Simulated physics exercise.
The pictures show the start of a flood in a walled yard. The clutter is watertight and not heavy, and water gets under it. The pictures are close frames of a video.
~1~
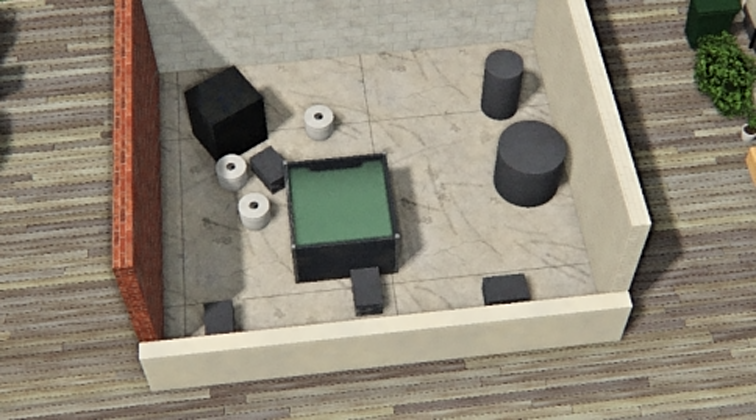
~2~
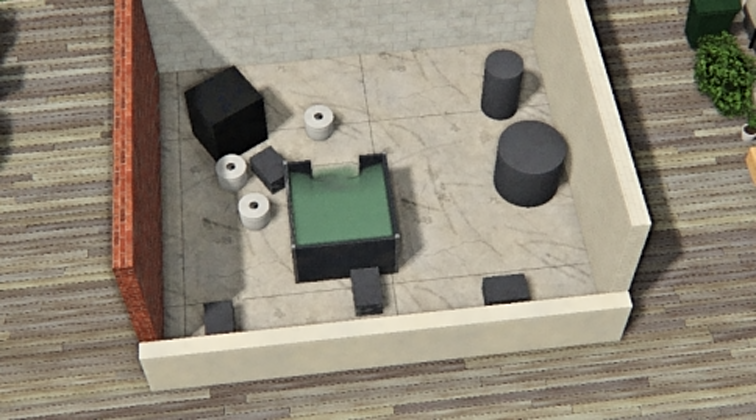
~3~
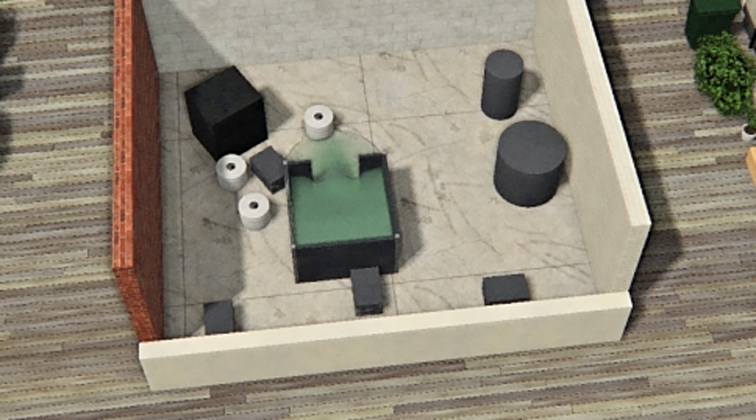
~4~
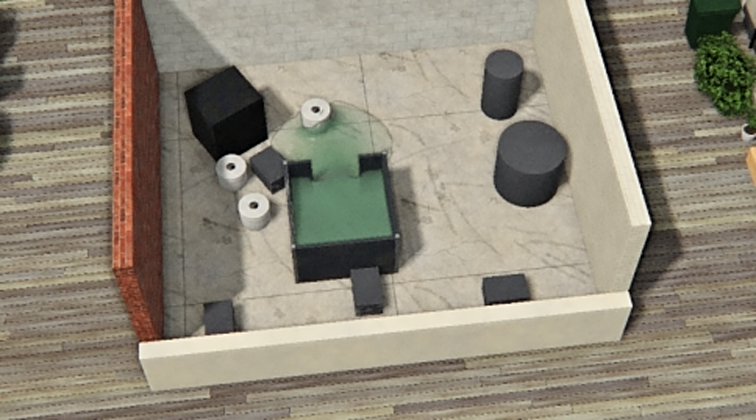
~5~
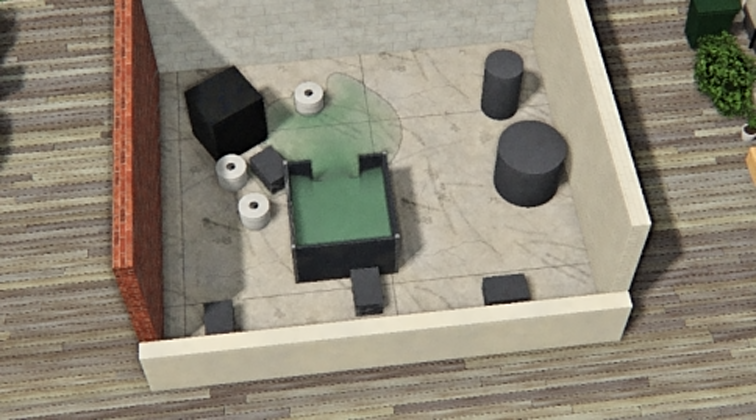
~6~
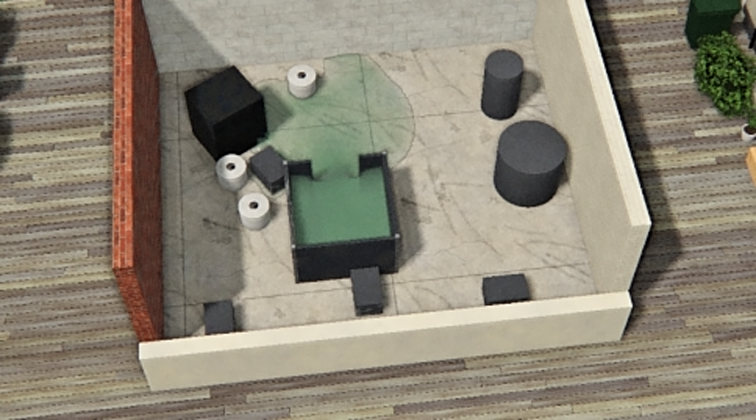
In a walled yard, green water poured out through a gap in the back of a dark tank and spread across the floor, pushing one small white tub back toward the rear wall.
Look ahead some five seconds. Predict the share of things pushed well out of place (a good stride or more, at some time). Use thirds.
It is less than a third.
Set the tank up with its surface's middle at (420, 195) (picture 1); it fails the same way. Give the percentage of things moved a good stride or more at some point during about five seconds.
I make it 10 per cent.
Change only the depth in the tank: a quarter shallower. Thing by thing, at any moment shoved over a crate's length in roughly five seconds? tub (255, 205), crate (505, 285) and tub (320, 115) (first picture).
In turn: Short of that, under that, pushed that far.
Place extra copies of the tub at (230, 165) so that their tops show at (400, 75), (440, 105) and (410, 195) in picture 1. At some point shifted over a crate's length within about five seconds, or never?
In that order: Yes, never so far, no.
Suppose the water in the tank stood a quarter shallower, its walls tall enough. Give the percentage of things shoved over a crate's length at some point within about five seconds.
Close to 10 %.
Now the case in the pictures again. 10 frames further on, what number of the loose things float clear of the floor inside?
I count 1.
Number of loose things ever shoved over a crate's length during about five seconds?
It comes to 1.
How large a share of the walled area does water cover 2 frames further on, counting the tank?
Roughly 30 per cent.
A moment on, 1 of 7 are well off their spots; 0 afloat.
Next, 1 of 7 are well off their spots; 1 afloat.
Later, 1 of 7 are well off their spots; 1 afloat.
In the end, 1 of 7 are well off their spots, and 1 have been at some point; 1 afloat.
